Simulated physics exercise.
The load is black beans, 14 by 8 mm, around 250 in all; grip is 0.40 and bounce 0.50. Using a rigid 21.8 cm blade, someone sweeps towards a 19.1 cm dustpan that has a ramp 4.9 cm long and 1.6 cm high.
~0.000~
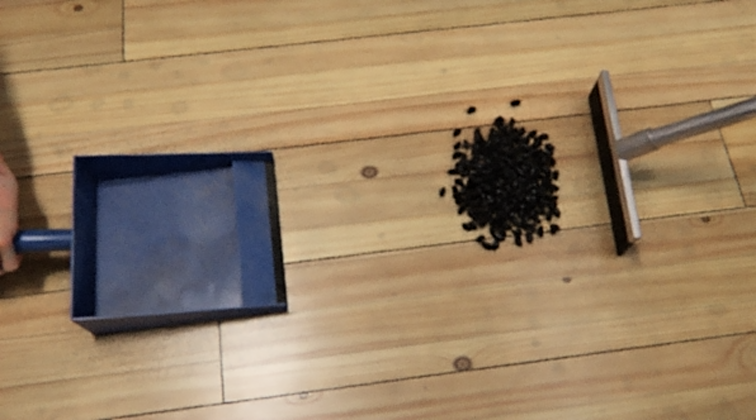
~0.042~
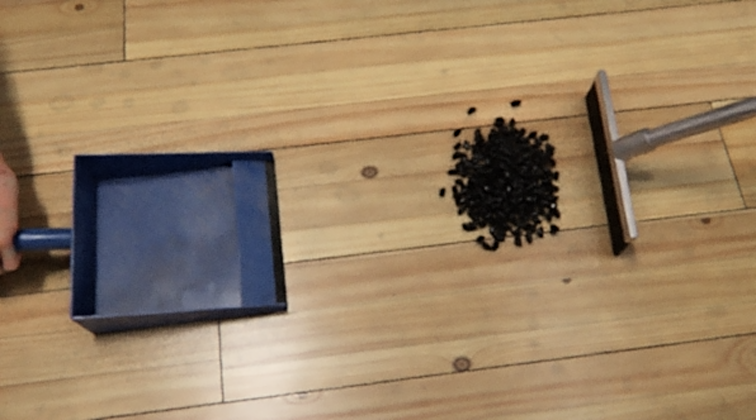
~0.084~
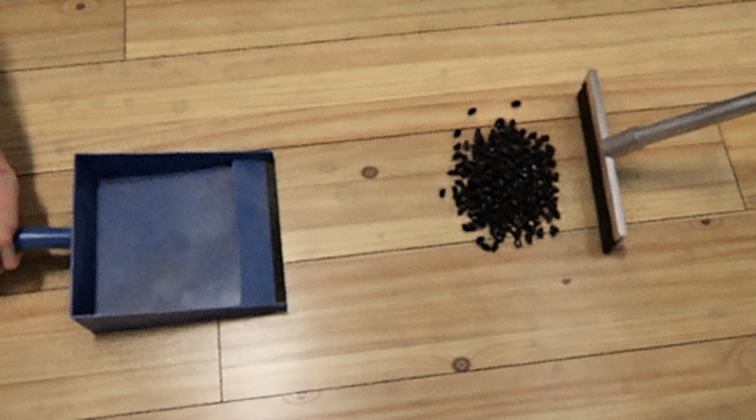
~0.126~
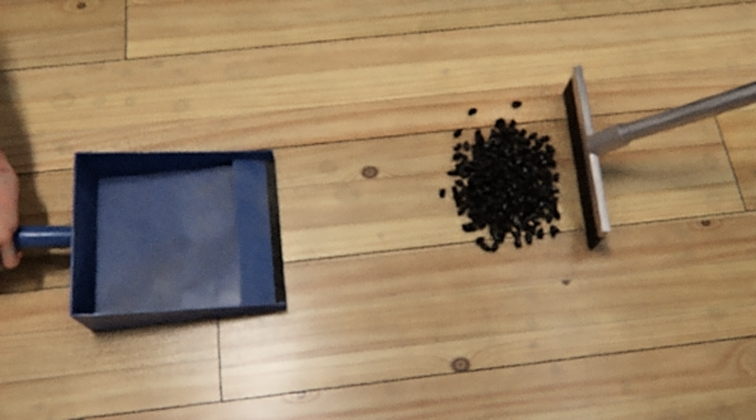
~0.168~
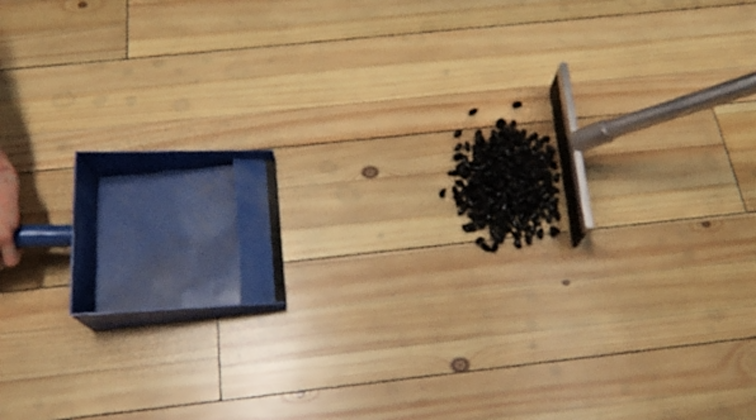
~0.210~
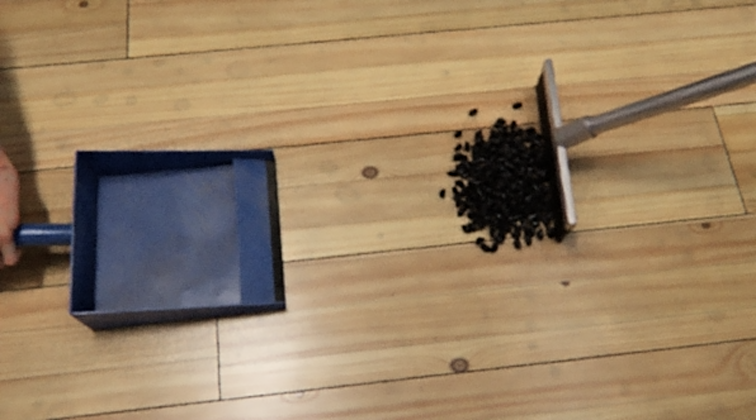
A hand held a blue dustpan still on the wooden floor while a flat blade on a grey handle slid left and pressed into the right edge of a pile of black beans.
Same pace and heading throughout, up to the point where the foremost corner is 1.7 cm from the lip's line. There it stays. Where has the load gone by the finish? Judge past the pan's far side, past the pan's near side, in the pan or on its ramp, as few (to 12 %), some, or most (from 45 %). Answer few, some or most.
Far side: Most; near side: Few; pan: Few.
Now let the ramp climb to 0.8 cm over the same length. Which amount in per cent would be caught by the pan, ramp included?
Estimated share: Around 0 in a hundred.
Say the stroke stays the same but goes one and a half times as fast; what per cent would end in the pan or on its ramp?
I'd guess it lands at about 5 per cent.
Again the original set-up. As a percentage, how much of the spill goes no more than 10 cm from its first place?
15 percent, roughly.
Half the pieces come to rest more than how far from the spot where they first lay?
Some 30 cm.
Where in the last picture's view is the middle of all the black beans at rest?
Estimated resting centre: Around (281, 153).
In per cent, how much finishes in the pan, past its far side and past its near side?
Far side 50, near side 0, pan 0.
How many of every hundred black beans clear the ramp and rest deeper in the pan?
Roughly 0 in a hundred.
Then, at 0.57 s, middle of the blade 19 cm from the lip; 0 % over the lip, far side 30 %, near side 0 %.
After 0.81 s, middle of the blade 9 cm from the lip; 0 % over the lip, far side 45 %, near side 0 %.
After 1.16 s, middle of the blade 3 cm from the lip; 0 % over the lip, far side 50 %, near side 0 %.
In the end, at 2.7 s, far side 50 %, near side 0 %, pan 0 %, in front of the lip or behind the blade 45 %.
